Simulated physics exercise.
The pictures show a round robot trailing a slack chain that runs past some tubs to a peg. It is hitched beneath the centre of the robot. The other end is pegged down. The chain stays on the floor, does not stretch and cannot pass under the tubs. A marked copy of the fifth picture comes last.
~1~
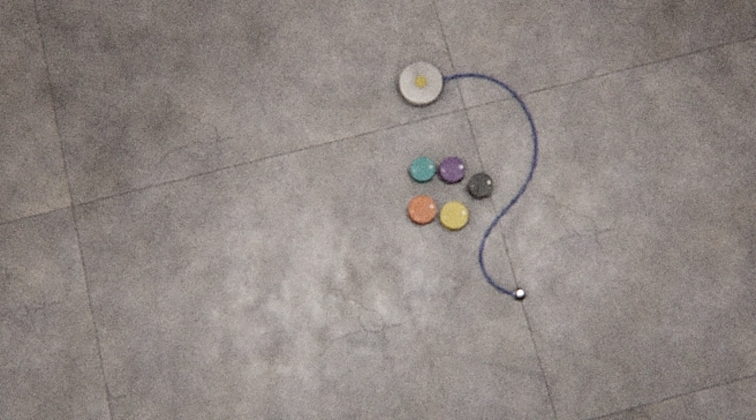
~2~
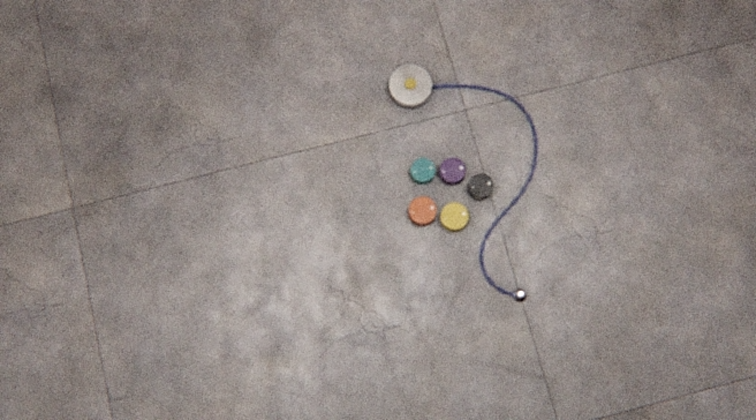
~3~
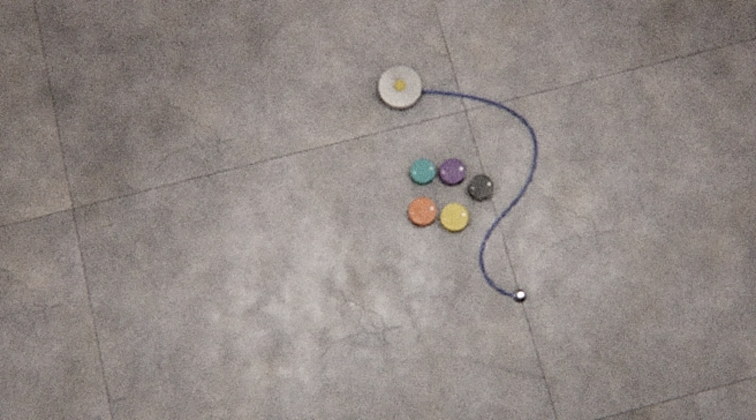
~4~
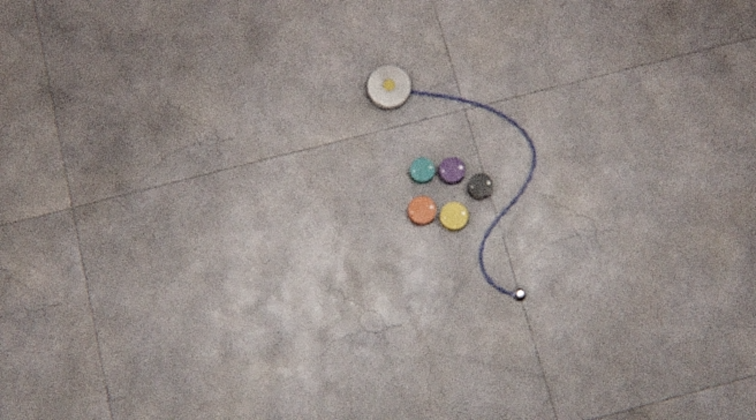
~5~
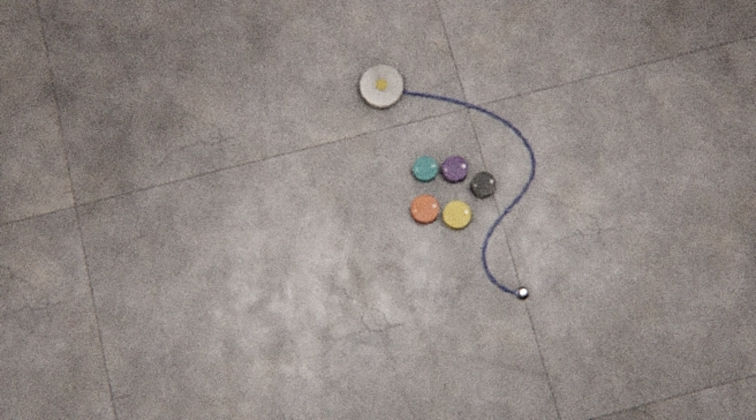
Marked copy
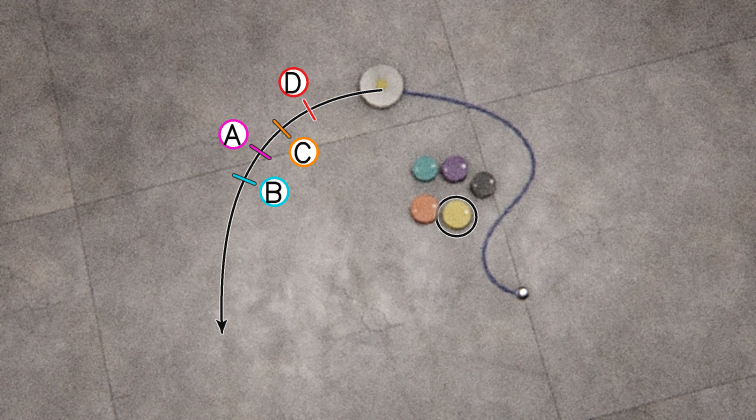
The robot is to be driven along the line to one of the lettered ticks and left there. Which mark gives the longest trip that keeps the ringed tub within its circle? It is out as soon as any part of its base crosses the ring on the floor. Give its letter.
B is the last safe stop.
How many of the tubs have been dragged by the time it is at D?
The count is none.
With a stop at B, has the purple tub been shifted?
By then, yes.
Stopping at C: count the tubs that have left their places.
The count is none.
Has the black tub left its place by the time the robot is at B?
Yes.
On the marked copy, A at (260, 152); B at (244, 179); C at (282, 129); D at (309, 110); the ring at (456, 216); the route from (382, 90) via (249, 170) to (222, 333).
Taking B. A third of the way, robot (323, 101); yellow tub (457, 215).
Two thirds of the way, robot (272, 135); yellow tub (457, 215).
When it is over, robot (243, 178); yellow tub (456, 217); purple tub (445, 183); black tub (467, 194); turquoise tub (420, 180); the yellow tub is still in its ring.
As for the rest, A is safe but short; C is safe but short; D is safe but short.
